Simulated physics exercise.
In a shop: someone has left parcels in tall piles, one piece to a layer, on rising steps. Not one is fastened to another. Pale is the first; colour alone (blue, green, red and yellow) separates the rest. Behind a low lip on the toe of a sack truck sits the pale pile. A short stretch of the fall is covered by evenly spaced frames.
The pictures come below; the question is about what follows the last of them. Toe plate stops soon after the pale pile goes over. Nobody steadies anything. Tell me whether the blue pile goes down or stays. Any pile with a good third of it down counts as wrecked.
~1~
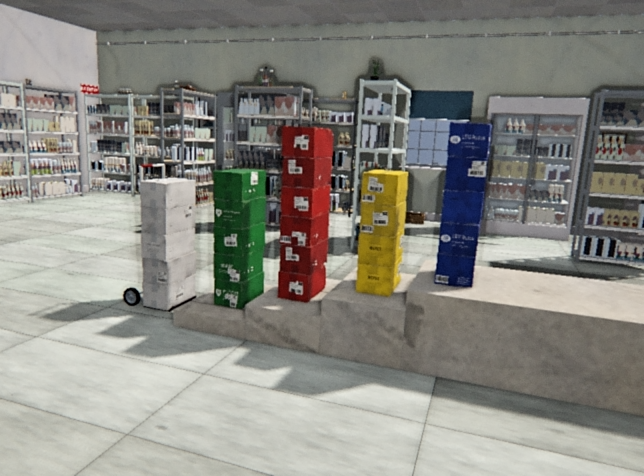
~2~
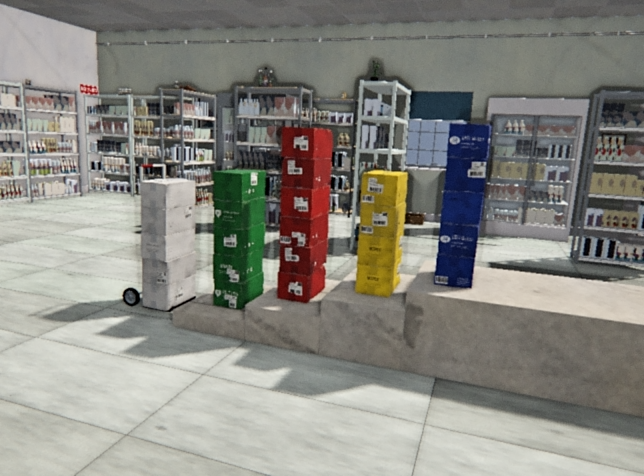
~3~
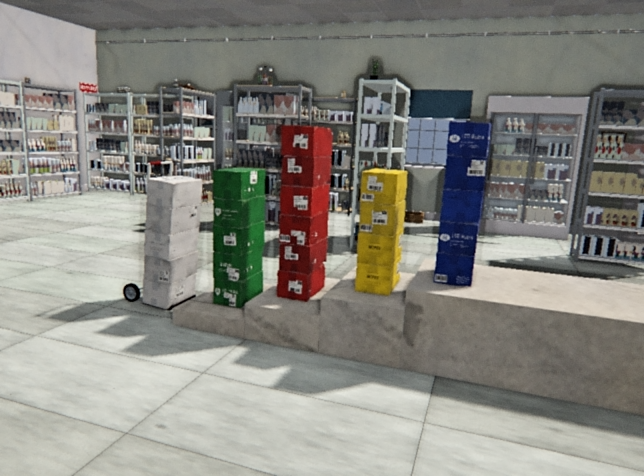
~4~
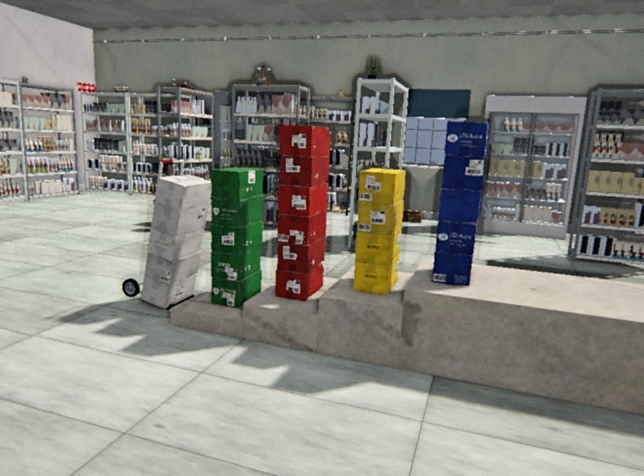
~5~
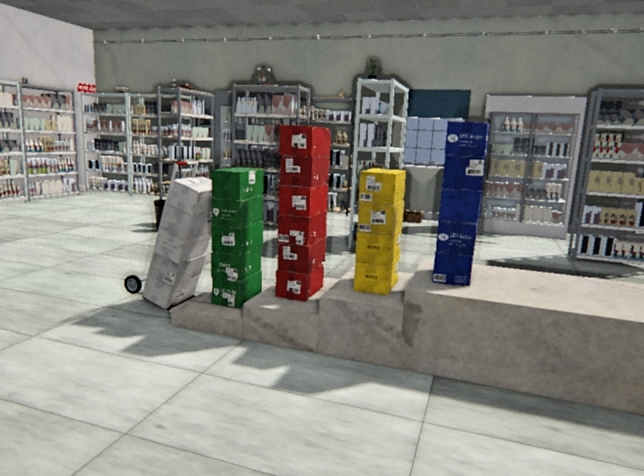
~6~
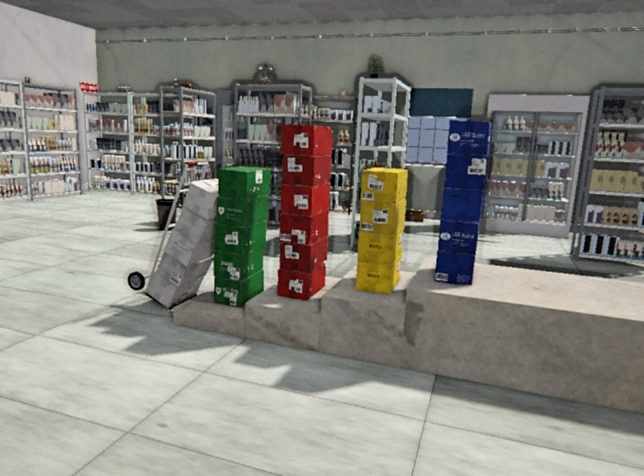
It goes down.
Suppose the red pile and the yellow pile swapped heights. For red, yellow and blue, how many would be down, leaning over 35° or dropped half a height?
Per pile: Red 3; yellow 6; blue 4.
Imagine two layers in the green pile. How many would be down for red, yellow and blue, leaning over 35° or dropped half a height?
Per pile, red = 0, yellow = 0, blue = 0.
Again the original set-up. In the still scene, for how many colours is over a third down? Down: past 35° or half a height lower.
That makes 4 in total.
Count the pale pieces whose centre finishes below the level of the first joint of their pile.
Tally at the end: 1.
Soon after the last picture, 3 of the pale pile down; none of the 5 blue parcels down (0 of 20 in all colours); top blue parcel unmoved; top green parcel leaning clearly.
A little later, 5 of the pale pile down; none of the 5 blue parcels down (8 of 20 in all colours); top blue parcel unmoved; top green parcel leaning well over, about its own height lower.
Later still, 5 of the pale pile down; 5 of the 5 blue parcels down (20 of 20 in all colours); top blue parcel leaning steeply, some two heights lower; top red parcel upside down.
At rest, 5 of the pale pile down; 5 of the 5 blue parcels down (20 of 20 in all colours); top blue parcel on its side; top red parcel upside down. As the last picture would show them, middles, top red parcel near (359, 206).
